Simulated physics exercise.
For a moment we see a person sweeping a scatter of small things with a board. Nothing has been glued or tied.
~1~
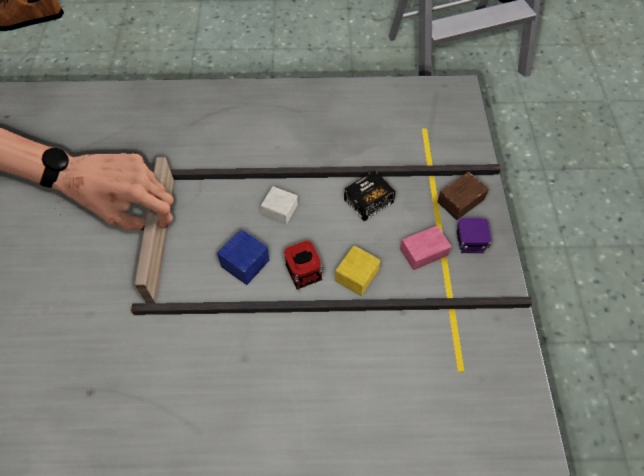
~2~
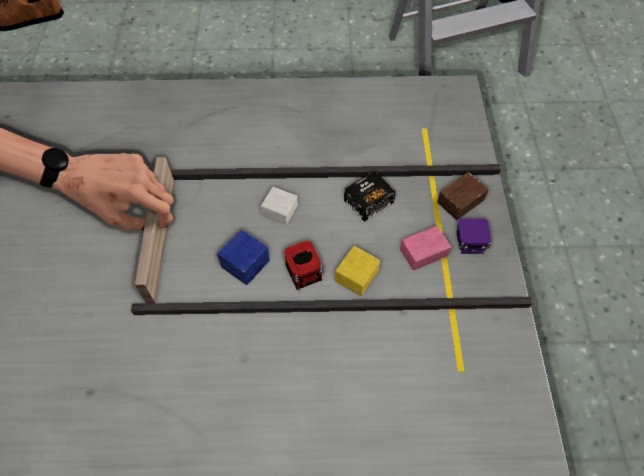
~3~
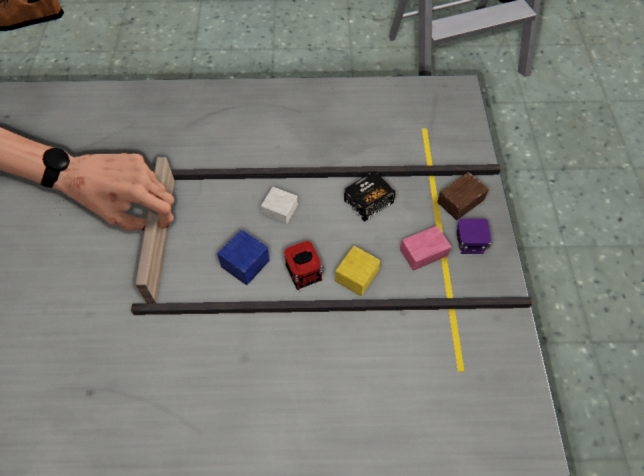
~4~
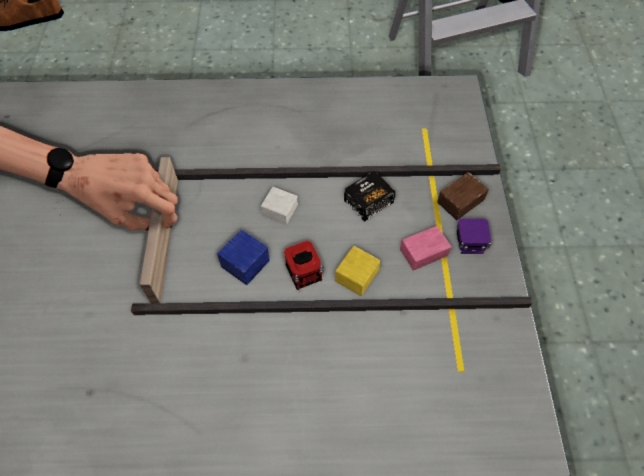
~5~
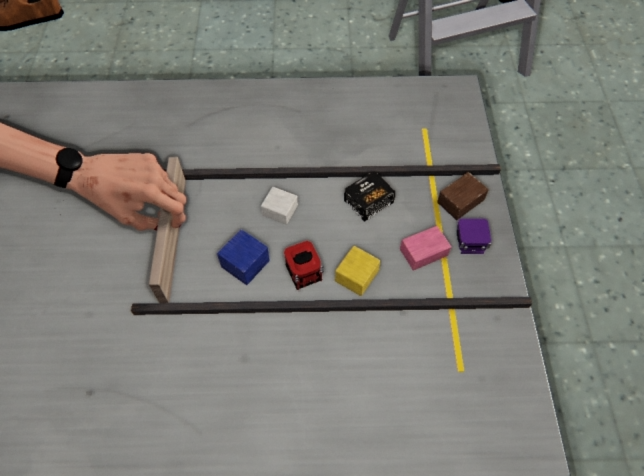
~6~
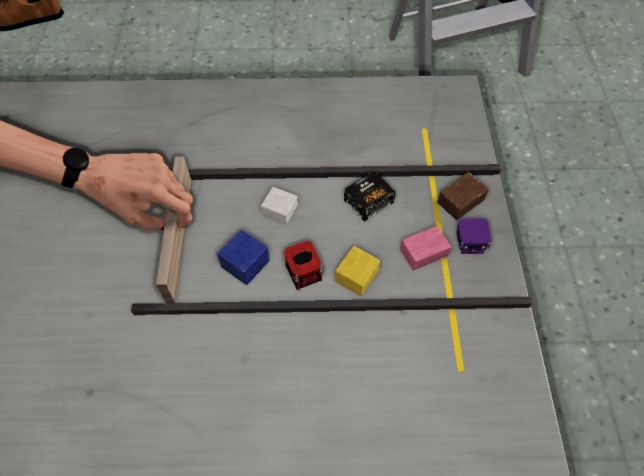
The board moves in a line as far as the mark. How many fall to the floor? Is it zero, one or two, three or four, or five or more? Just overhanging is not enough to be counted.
I would say one or two.
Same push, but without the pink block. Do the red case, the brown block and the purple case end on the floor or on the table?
Well, the red case is still there, the brown block winds up down, and the purple case is still there.
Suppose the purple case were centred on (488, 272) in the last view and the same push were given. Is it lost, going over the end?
Starting there, it drops down in the end.
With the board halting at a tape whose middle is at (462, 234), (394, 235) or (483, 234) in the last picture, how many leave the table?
Try 1: 3; try 2: 0; try 3: 5.
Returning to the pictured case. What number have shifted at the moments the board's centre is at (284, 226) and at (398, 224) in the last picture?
First 4, after that 8.
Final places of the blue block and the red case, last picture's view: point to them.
Around (461, 240) and around (492, 268).
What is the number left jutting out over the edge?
You'd get 2.
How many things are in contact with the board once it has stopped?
The count is 2.
Early on, none off yet; purple case at rest near (472, 236); brown block at rest near (462, 196); pink block at rest near (425, 248).
Finally, the number that fall off is one or two; lost, brown block.
